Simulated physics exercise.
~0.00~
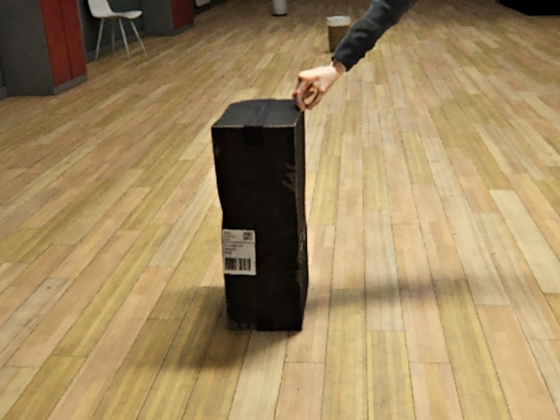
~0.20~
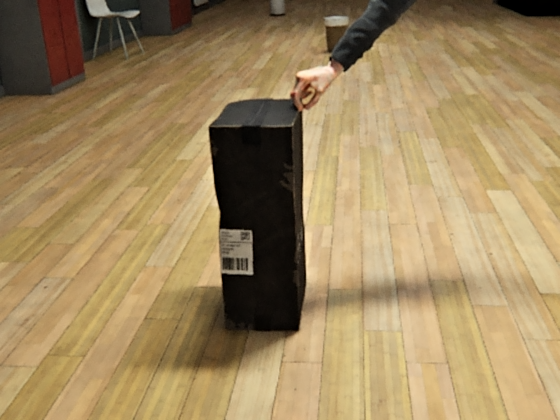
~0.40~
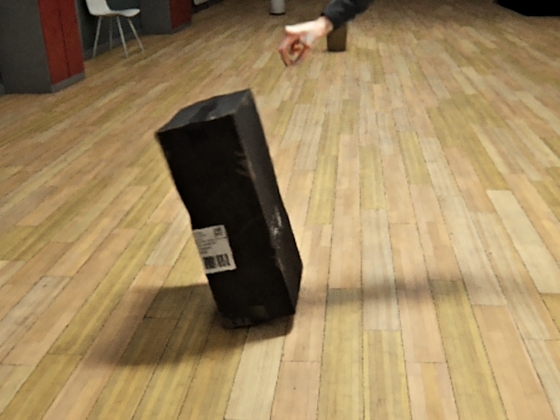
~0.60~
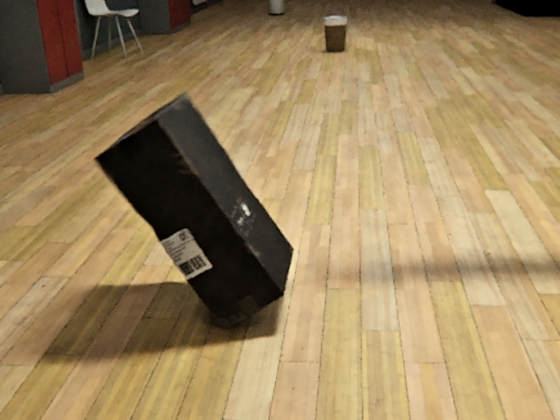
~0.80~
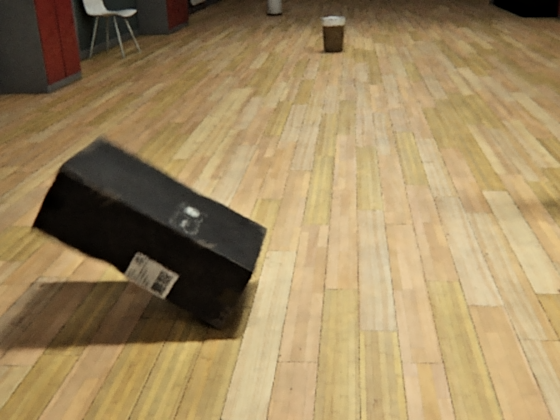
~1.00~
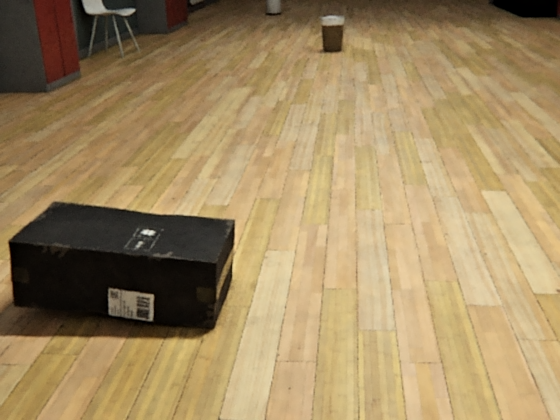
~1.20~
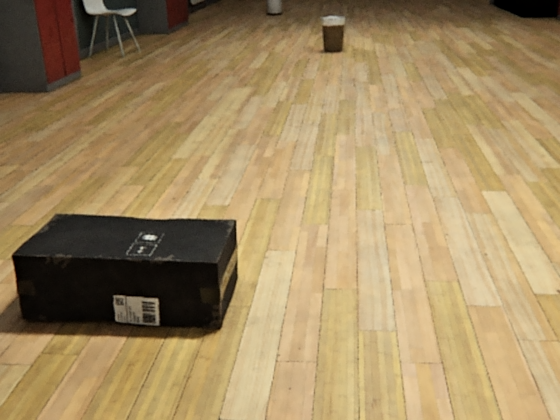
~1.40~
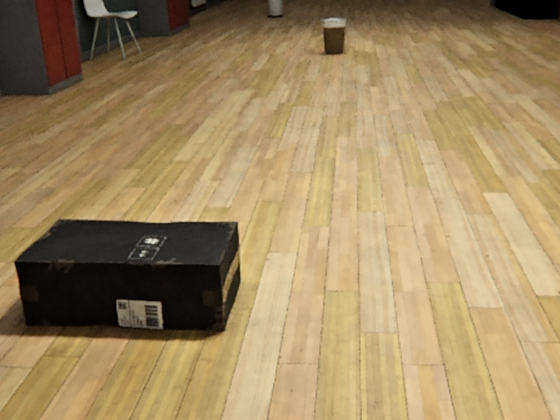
On a wood-plank floor in a room with red panels and a white chair, a hand touches the top of an upright black parcel, then lets go and draws back as the parcel tips to the left, falls over and comes to rest on its side.
